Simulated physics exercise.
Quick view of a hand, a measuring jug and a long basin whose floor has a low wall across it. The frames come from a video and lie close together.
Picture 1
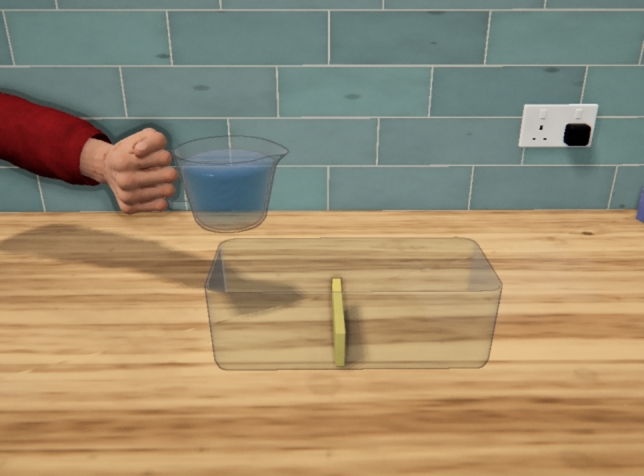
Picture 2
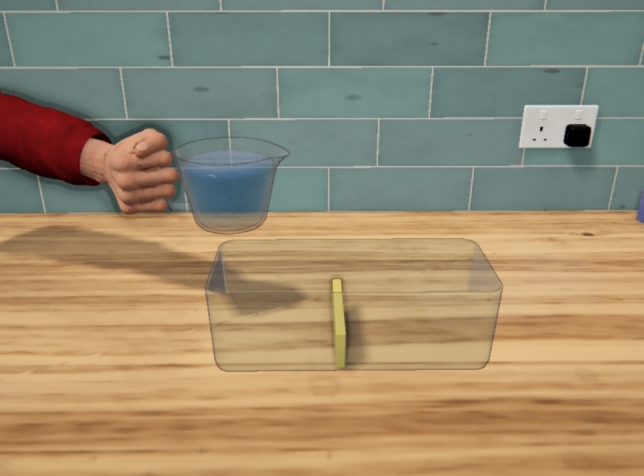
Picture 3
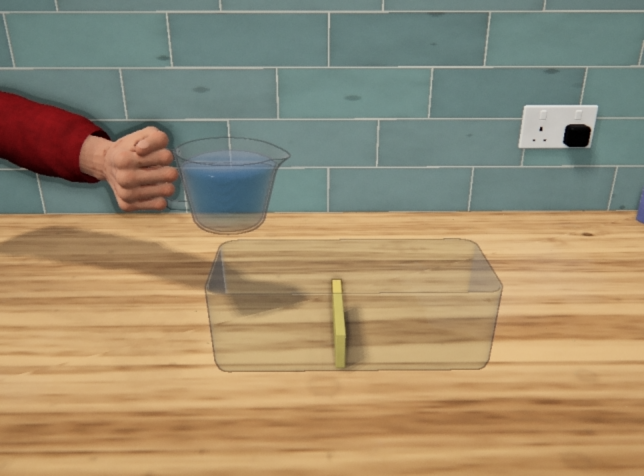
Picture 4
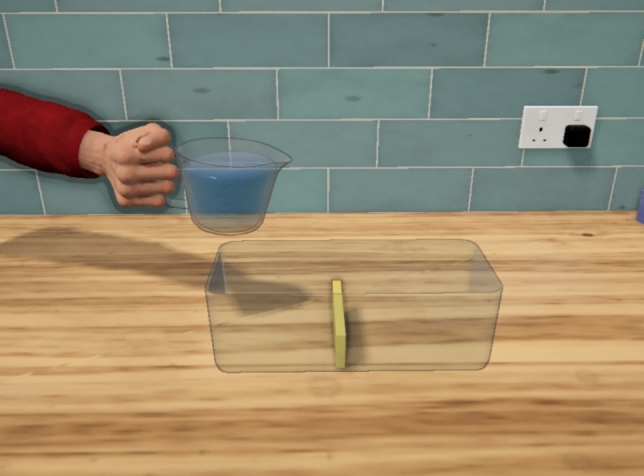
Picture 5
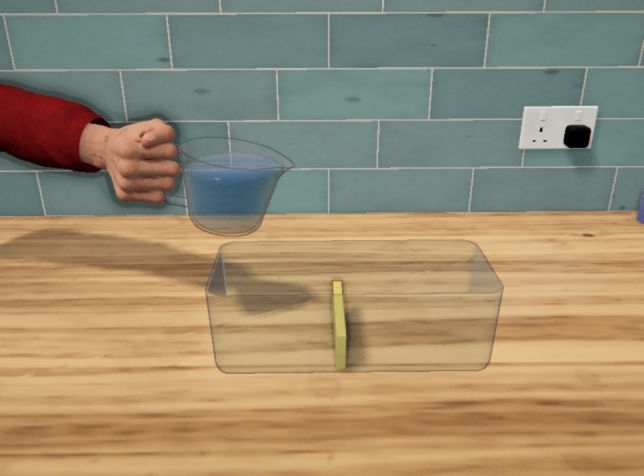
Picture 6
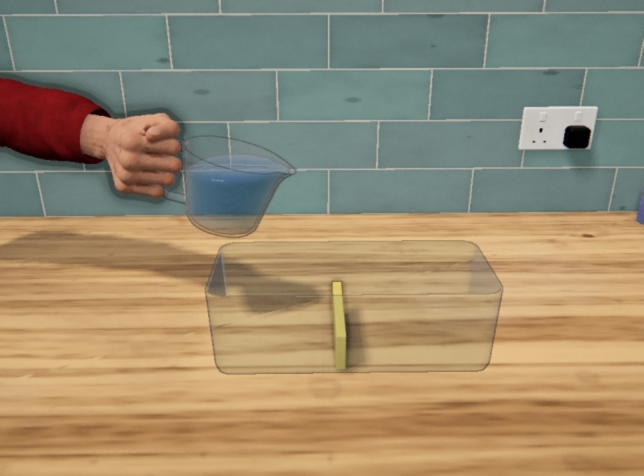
A clear measuring jug of blue liquid hangs beside a red-sleeved fist at the upper left, seen from the front and slightly above a wooden worktop backed by teal tiles. Below it sits a long transparent basin with a low yellow wall across its floor, and a white socket is at the right. The jug slowly tilts a little rightward as the hand turns slightly, while the camera stays still.
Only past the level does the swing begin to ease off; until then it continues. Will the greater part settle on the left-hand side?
Yes, the left compartment will collect the most.
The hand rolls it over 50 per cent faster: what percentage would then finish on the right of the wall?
It comes to around 25 per cent.
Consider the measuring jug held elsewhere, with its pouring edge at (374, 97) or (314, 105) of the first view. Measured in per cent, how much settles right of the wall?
Close to 95 in a hundred, and close to 85 in a hundred.
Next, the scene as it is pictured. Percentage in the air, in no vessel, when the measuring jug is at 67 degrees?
I'd say some 20 per cent of it.
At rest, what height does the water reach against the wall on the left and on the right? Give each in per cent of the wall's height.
About 30 per cent on the left and 20 per cent on the right.
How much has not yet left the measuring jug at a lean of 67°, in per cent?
My estimate is close to 55 percent remaining.
A moment on, the tilt is 67° and 54 per cent is still to pour, 8 is left of the wall and 19 right of it.
Next, the tilt is 101° and 5 per cent is still to pour, 55 is left of the wall and 36 right of it.
Then the tilt is 110° and 0 per cent is still to pour, 62 is left of the wall and 37 right of it.
Later the tilt is 110° and 0 per cent is still to pour, 62 is left of the wall and 37 right of it.
Finally, 62 per cent lies left of the wall, 37 right of it and 1 outside.
